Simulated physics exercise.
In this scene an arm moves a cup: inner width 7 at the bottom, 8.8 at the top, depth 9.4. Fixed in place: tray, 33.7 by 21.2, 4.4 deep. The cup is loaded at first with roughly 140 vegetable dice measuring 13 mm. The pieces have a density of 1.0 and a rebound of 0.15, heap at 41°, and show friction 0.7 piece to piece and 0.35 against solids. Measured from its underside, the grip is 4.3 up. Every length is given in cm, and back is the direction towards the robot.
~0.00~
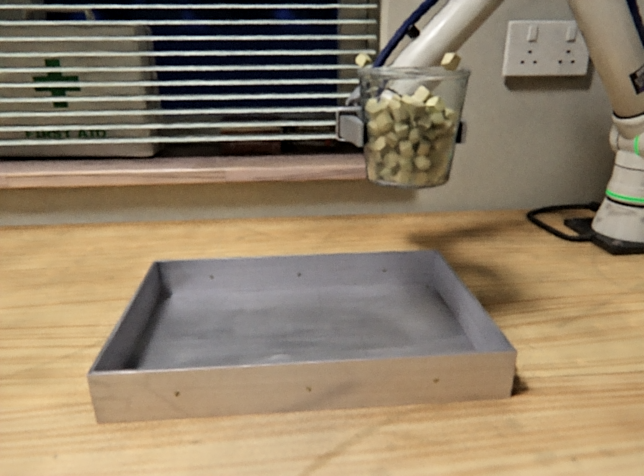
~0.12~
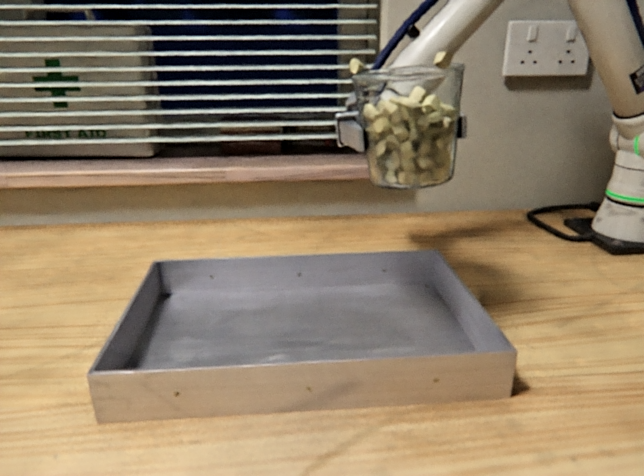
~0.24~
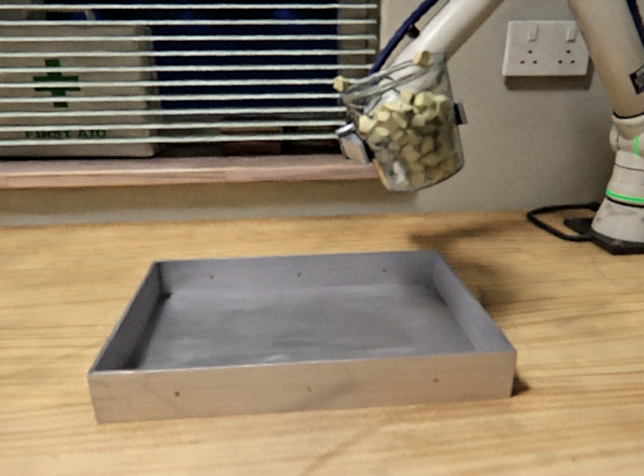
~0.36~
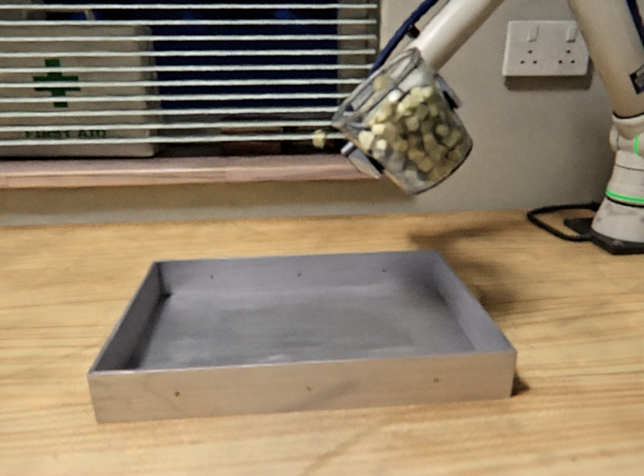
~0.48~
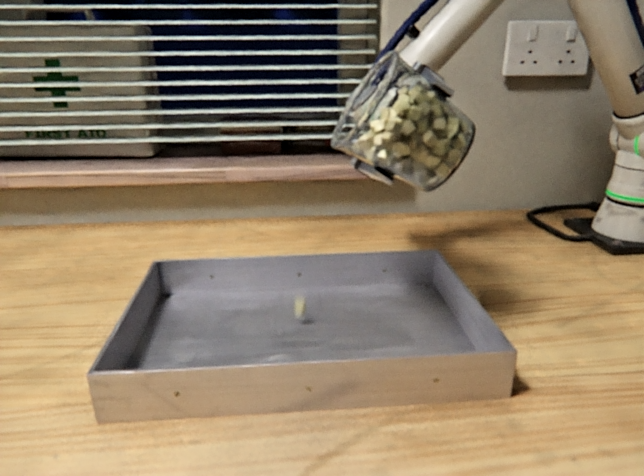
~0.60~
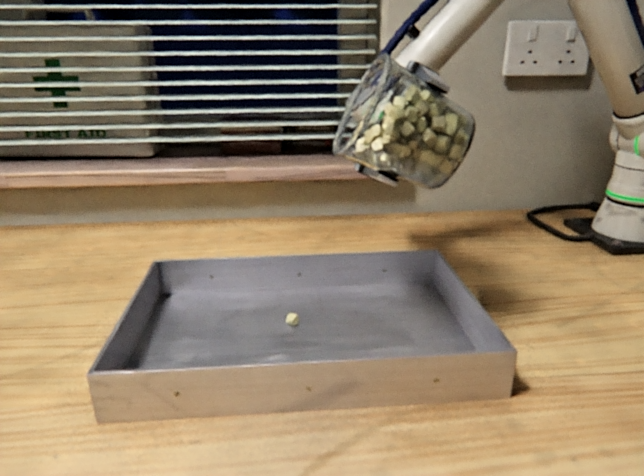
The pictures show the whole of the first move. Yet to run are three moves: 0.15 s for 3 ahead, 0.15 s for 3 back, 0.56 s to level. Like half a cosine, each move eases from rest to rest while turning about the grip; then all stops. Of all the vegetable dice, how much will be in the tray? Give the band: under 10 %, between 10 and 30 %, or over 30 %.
Band: Under 10 %.
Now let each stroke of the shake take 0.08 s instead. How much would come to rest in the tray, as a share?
Roughly 20 percent then.
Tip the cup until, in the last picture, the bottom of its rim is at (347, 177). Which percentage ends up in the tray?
Around 25 in a hundred.
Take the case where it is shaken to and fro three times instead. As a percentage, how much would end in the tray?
5 per cent.
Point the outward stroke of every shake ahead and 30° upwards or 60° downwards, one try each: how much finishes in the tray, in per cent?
You'd get some 0 per cent with the first setting and some 0 per cent with the second.
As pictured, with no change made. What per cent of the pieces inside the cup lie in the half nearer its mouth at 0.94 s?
I'd say close to 40 per cent.
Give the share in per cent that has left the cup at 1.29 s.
So far, about 0 in a hundred parts are out.
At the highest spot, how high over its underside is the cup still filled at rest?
Top of the fill: Near 9.0 cm.
After 0.94 s, tilted 62° forward, highest piece 24 above the table; 138 in the cup, 1 in the tray, 1 in flight or on a rim.
After 1.29 s, tilted 14° forward, highest piece 25 above the table; 138 in the cup, 2 in the tray.
After 1.66 s, level, highest piece 25 above the table; 138 in the cup, 2 in the tray.
After 2.71 s, level, highest piece 25 above the table; 138 in the cup, 2 in the tray.
At rest, 138 in the cup, 2 in the tray. That is 1 % in the tray.
